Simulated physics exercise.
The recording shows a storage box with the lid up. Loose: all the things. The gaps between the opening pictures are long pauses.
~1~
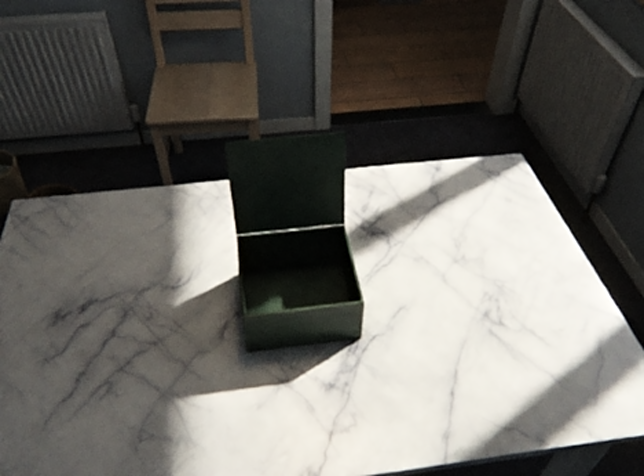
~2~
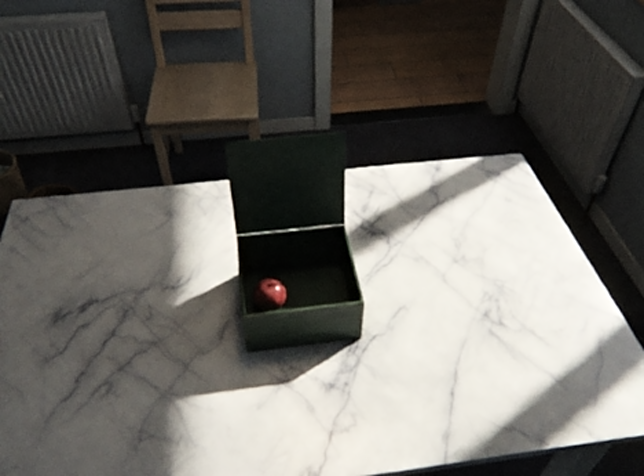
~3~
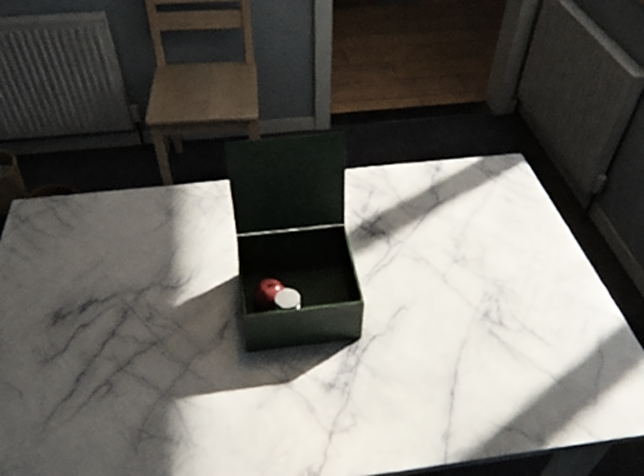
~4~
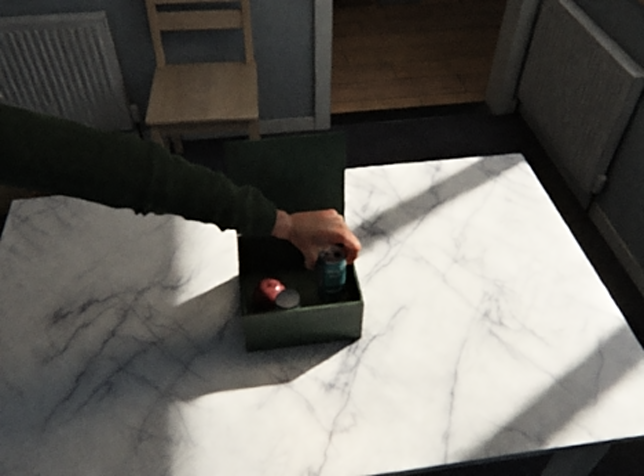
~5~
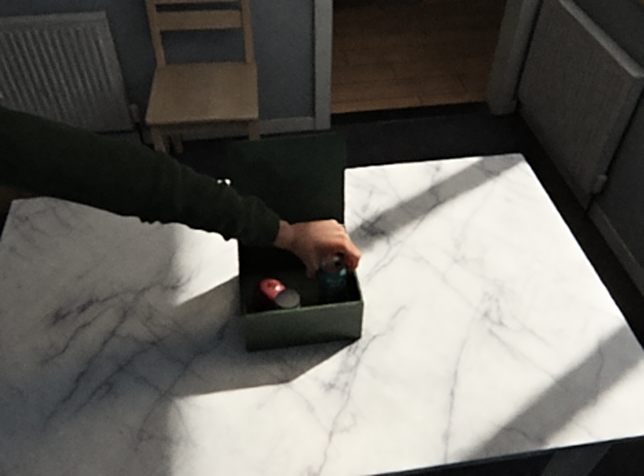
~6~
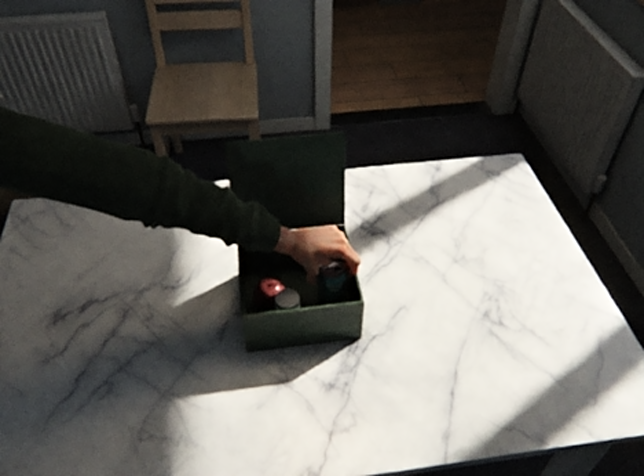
The clip opens on an empty dark green box with its lid up on a marble table. A red apple appears inside at the left, then a pale round-topped item beside it. A hand reaches in from the left and lowers a turquoise can into the right side.
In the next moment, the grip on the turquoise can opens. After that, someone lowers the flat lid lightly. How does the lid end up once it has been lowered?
Propped up.
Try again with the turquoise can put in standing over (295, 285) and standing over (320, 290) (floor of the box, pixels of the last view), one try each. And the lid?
Try one: Lid left up; try two: Lid left up.
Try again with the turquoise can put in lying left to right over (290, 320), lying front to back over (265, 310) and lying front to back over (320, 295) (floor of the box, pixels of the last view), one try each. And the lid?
Going in order, the lid is left partly open, then comes down all the way, then comes down all the way.
Then, 1.40 s on from there, lid 77° above the rim.
Then, 1.80 s on from there, lid 33° above the rim.
In the end, lid 8° above the rim; all 3 unmoved. At the end, from the last picture's camera, turquoise can near (332, 289).
